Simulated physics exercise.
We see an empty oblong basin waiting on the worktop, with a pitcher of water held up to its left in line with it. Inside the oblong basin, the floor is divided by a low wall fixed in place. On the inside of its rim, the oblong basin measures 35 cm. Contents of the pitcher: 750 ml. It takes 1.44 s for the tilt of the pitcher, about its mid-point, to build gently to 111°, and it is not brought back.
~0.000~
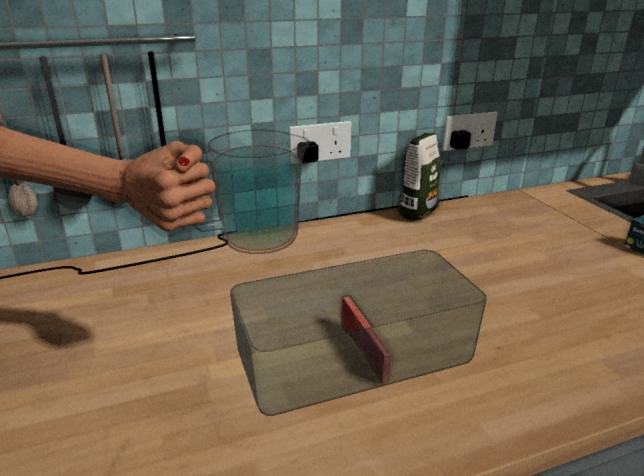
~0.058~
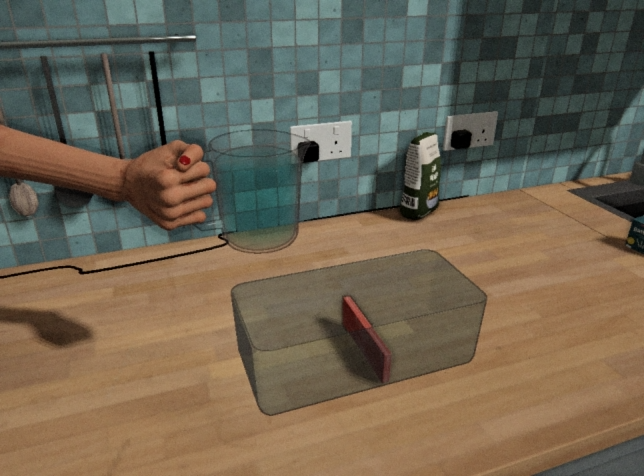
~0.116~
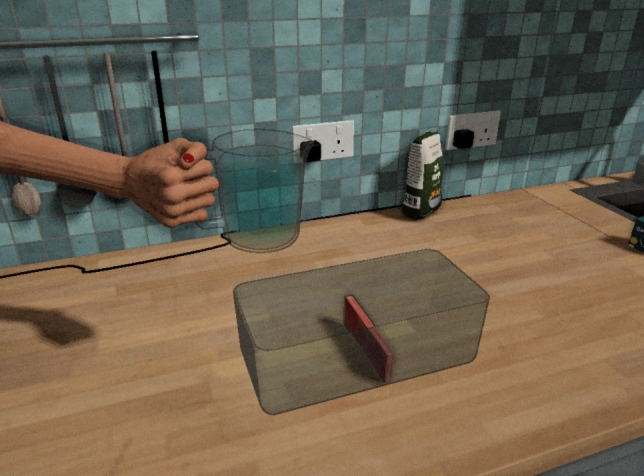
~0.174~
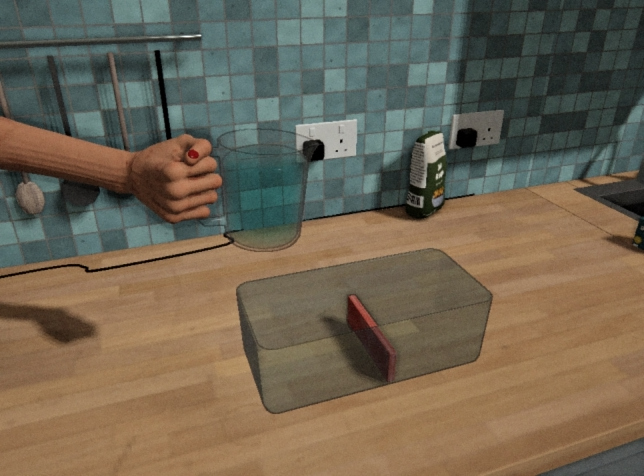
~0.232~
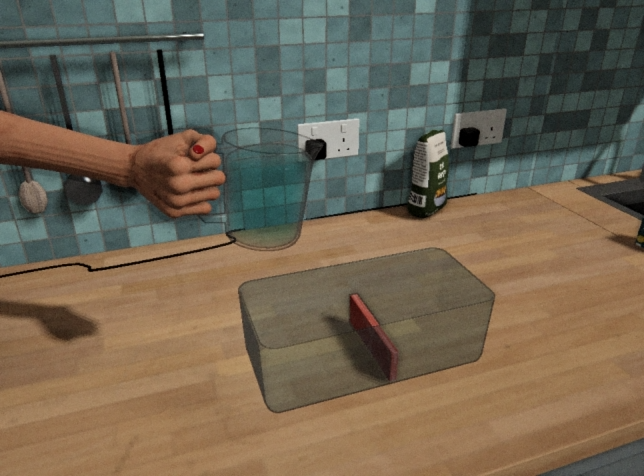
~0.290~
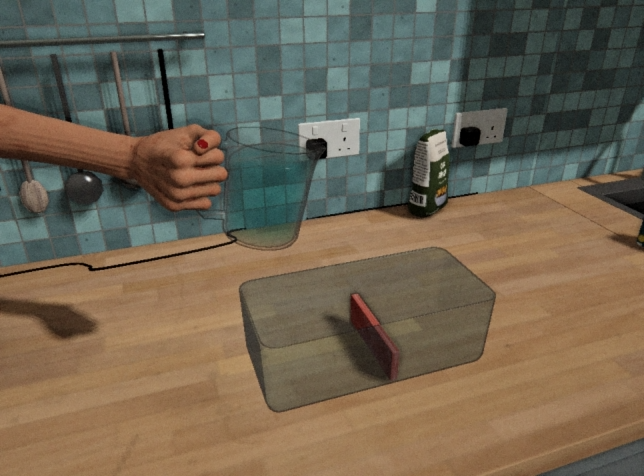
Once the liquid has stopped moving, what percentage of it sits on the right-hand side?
About 55 per cent.
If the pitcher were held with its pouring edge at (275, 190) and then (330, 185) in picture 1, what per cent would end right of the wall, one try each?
5 per cent first, 70 per cent second.
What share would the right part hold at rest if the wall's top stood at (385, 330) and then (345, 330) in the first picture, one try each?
Roughly 10 per cent, then 85 per cent.
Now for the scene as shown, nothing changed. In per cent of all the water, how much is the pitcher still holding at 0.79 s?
Roughly 80 %.
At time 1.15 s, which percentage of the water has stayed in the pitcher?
I'd estimate some 24 per cent.
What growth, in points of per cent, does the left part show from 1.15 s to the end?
It comes to some 32 per cent.
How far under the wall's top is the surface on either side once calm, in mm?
Left 42 mm, right 36 mm.
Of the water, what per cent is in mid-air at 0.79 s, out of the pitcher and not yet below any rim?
Share: Roughly 16 per cent.
By 0.79 s the tilt is 63° and 80 per cent is still to pour, 1 is left of the wall and 3 right of it.
By 1.15 s the tilt is 100° and 23 per cent is still to pour, 10 is left of the wall and 44 right of it.
By 1.53 s the tilt is 111° and 0 per cent is still to pour, 42 is left of the wall and 54 right of it.
By 1.94 s the tilt is 111° and 0 per cent is still to pour, 43 is left of the wall and 55 right of it.
At rest 43 per cent lies left of the wall, 55 right of it and 2 outside.
